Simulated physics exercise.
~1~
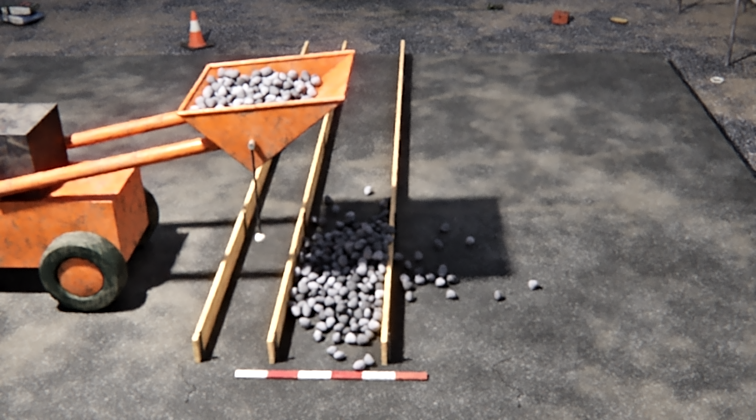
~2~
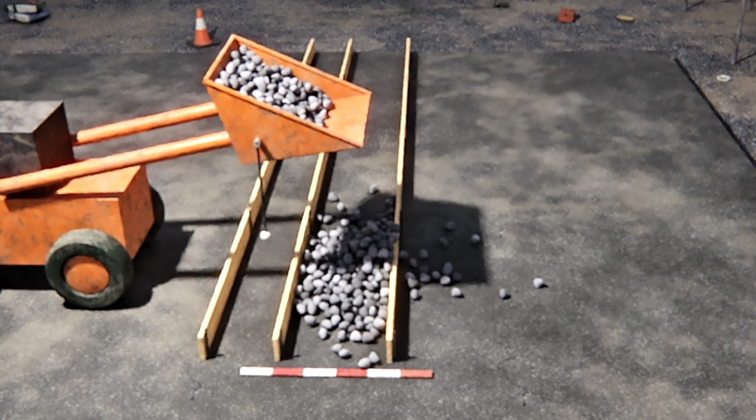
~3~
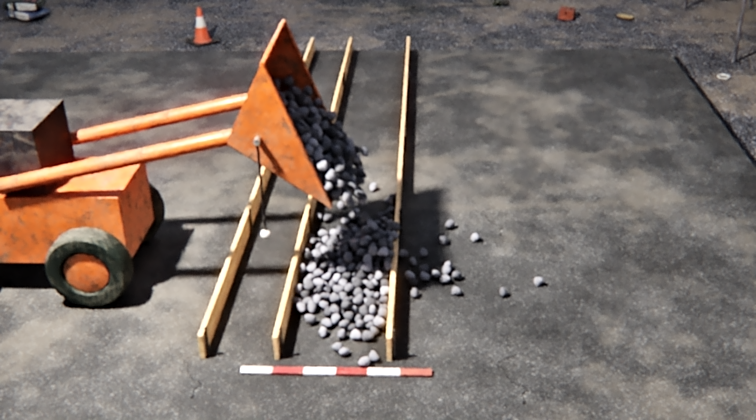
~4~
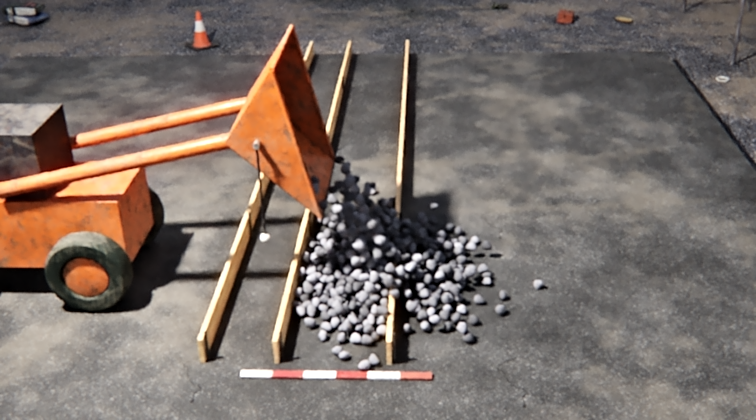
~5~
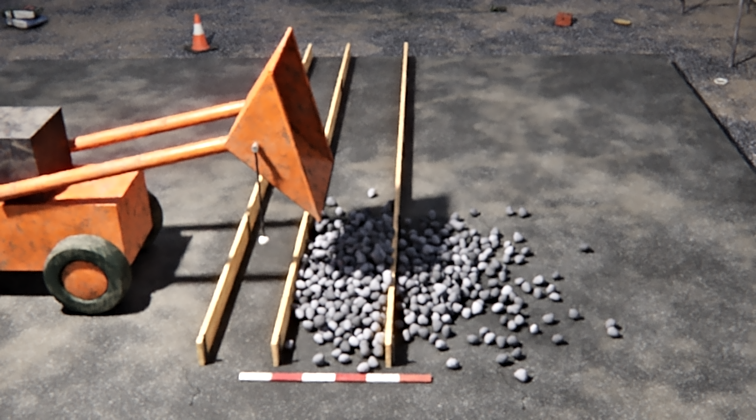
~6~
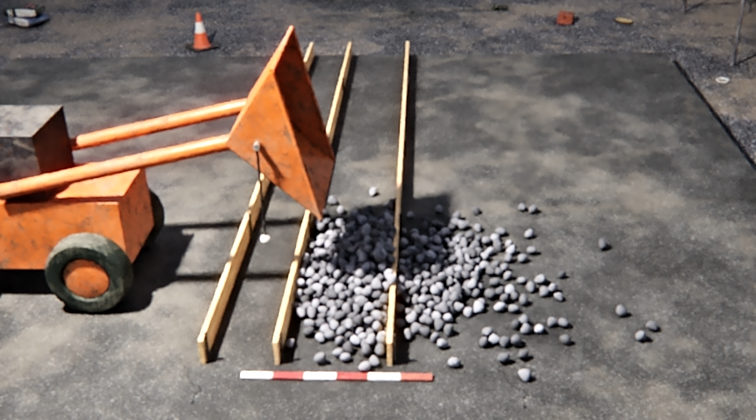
On a dark paved yard, an orange loader stands at the left with its raised bucket full of smooth grey stones, above three parallel boards where an earlier heap already lies between the middle and right-hand boards. The bucket tips forward to the right, and the stones begin sliding toward its lower edge. As it tilts steeply, they pour down onto the heap. The pile swells and spills over the right-hand board, with stones scattering across the open ground. The emptied bucket stays tipped while the last few roll farther right, leaving a broad, low spread on both sides of that board.
